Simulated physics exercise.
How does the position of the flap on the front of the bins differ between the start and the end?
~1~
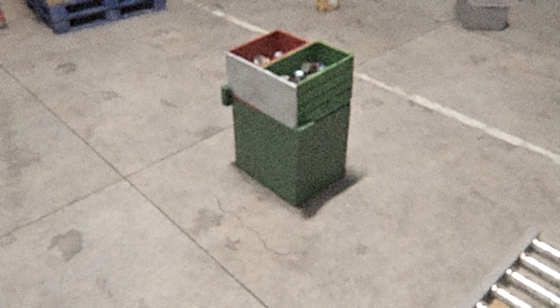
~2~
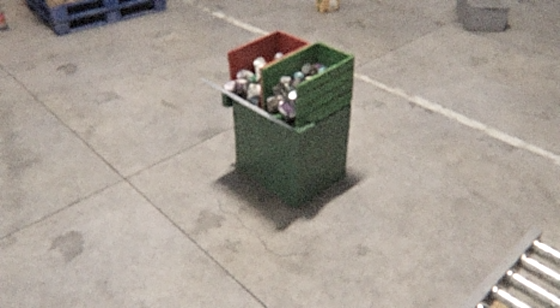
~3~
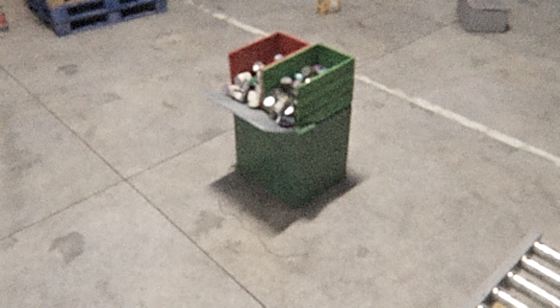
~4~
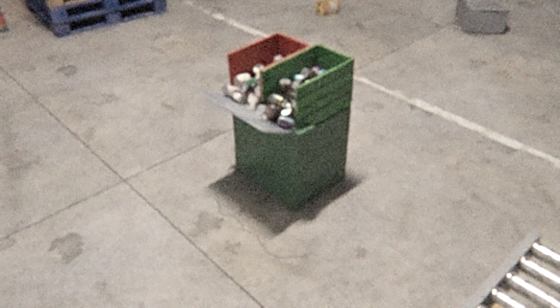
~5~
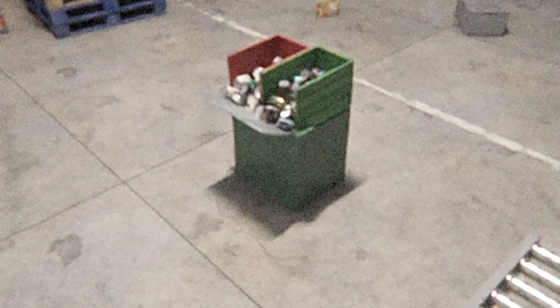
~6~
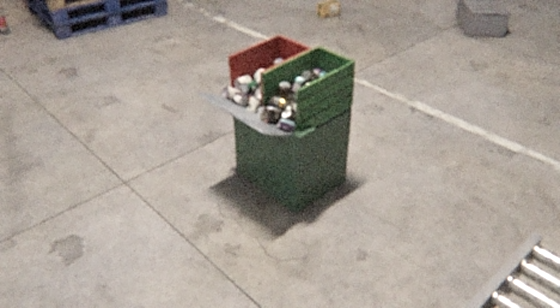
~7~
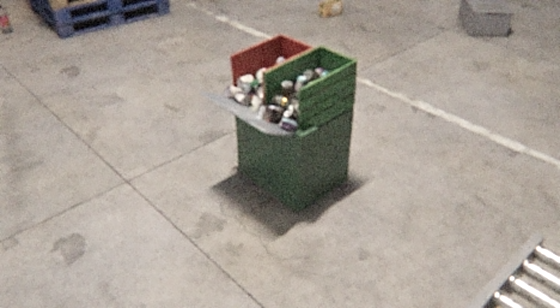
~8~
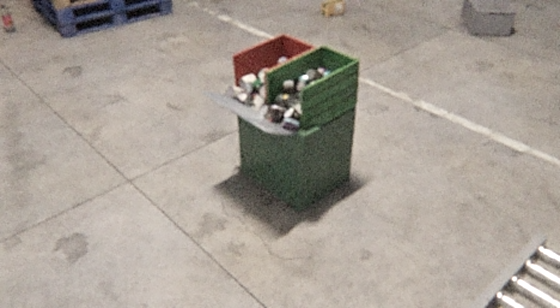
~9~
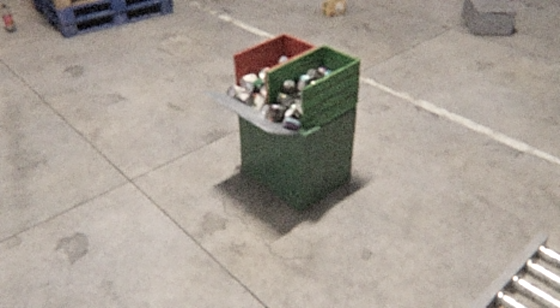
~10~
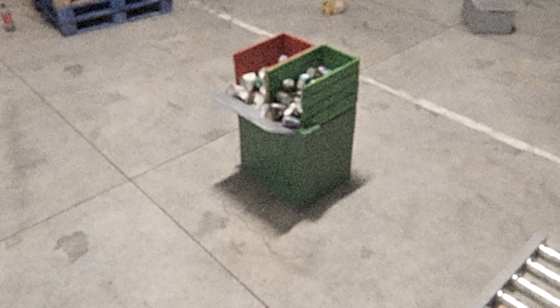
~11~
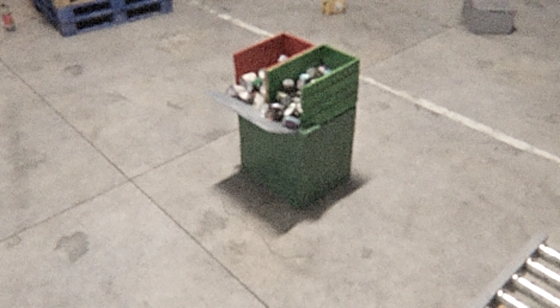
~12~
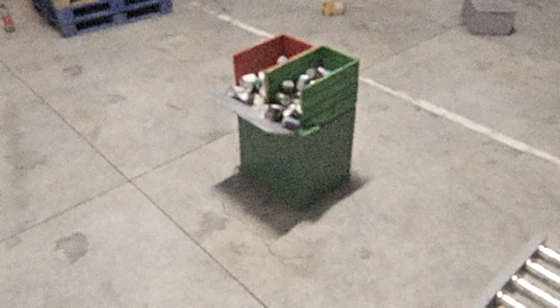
At the start the flap stands upright and closes off the front of the bins, while at the end it lies on its side, folded down and sticking out from them.
A pale flap on the front of a green bin and a red bin standing side by side swung down until it lay almost flat, exposing the cans and tins inside, which stayed heaped there with none falling to the ground.
